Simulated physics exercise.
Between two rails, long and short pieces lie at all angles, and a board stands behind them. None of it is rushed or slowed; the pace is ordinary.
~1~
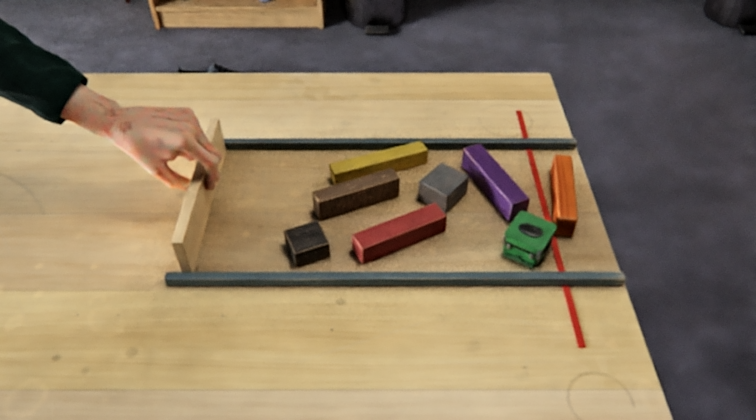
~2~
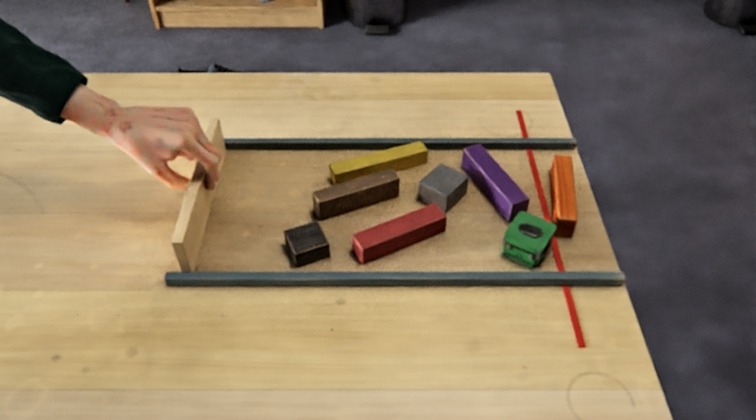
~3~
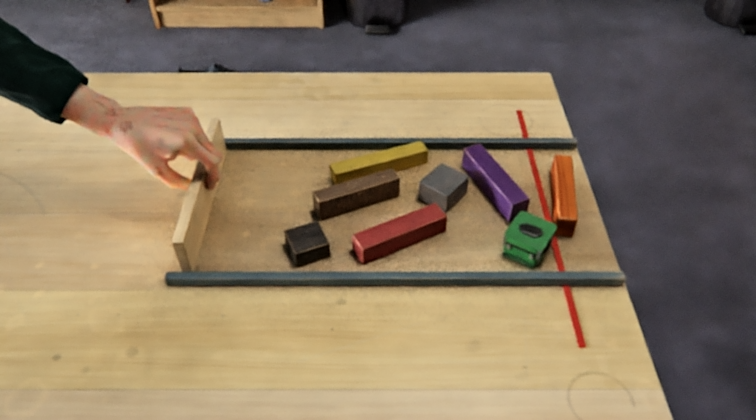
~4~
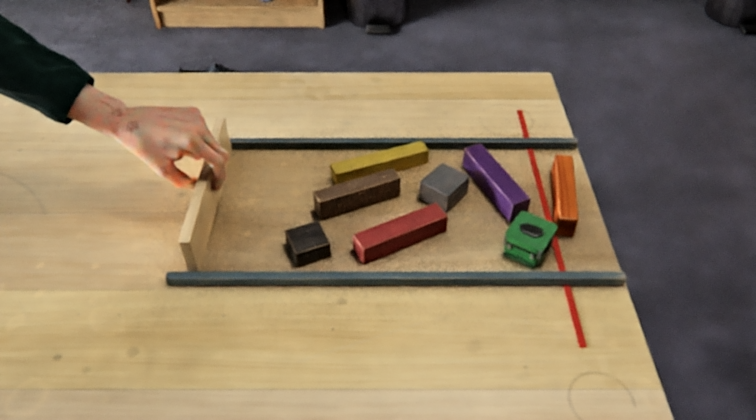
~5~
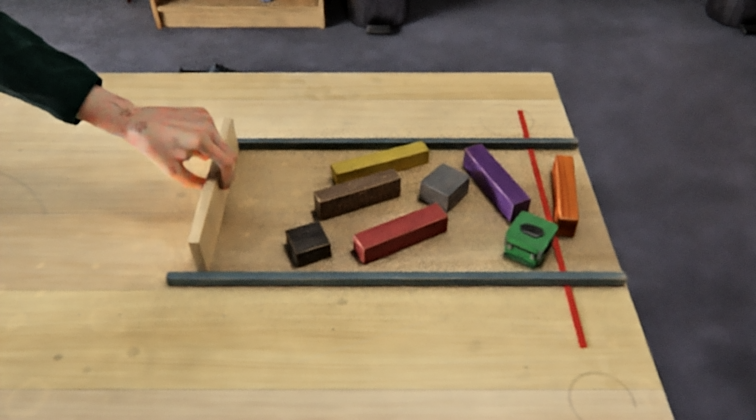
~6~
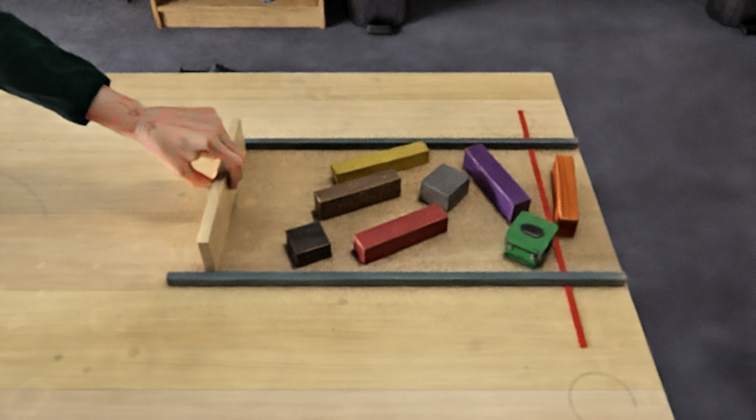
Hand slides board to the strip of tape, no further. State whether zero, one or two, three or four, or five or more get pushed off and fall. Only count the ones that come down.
Result: Three or four pushed off and fallen.
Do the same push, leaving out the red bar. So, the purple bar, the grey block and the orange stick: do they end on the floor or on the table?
As for the purple bar, it is not retained; the grey block is retained; the orange stick is not retained.
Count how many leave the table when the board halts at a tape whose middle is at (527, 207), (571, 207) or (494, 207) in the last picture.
The counts: 3, 5 and 1.
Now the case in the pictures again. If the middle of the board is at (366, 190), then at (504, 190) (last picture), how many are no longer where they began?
One spot: 4. Other spot: 8.
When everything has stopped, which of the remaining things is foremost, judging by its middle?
It's the yellow bar.
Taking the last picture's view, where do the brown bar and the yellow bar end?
In the last picture, roughly (576, 182) and (576, 154).
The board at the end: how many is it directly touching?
Number in contact with it: 3.
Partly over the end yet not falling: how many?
The answer comes to 3.
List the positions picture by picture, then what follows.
In the first picture, orange stick (563, 194); green case (528, 240); purple bar (494, 181); board (202, 191); tape (545, 207).
In the second picture, green case (528, 240); board (202, 191).
In the third picture, purple bar (494, 181); black block (307, 243).
In the fourth picture, orange stick (564, 194); grey block (444, 187).
In the fifth picture, green case (530, 240); red bar (401, 233).
In the sixth picture, orange stick (565, 194); green case (530, 240); purple bar (495, 181); board (225, 191); tape (546, 207).
Early on, none off yet; orange stick at rest near (565, 194); green case at rest near (530, 240); purple bar at rest near (495, 181).
A while later, none off yet; orange stick at rest near (565, 194); green case at rest near (530, 240); purple bar travelled a little near (511, 185).
Further along, none off yet; orange stick leaning well over near (620, 204); green case travelled well along near (605, 247); purple bar travelled about its own width near (591, 186).
Finally, the number that fall off is three or four; lost, red bar, purple bar, green case and orange stick.
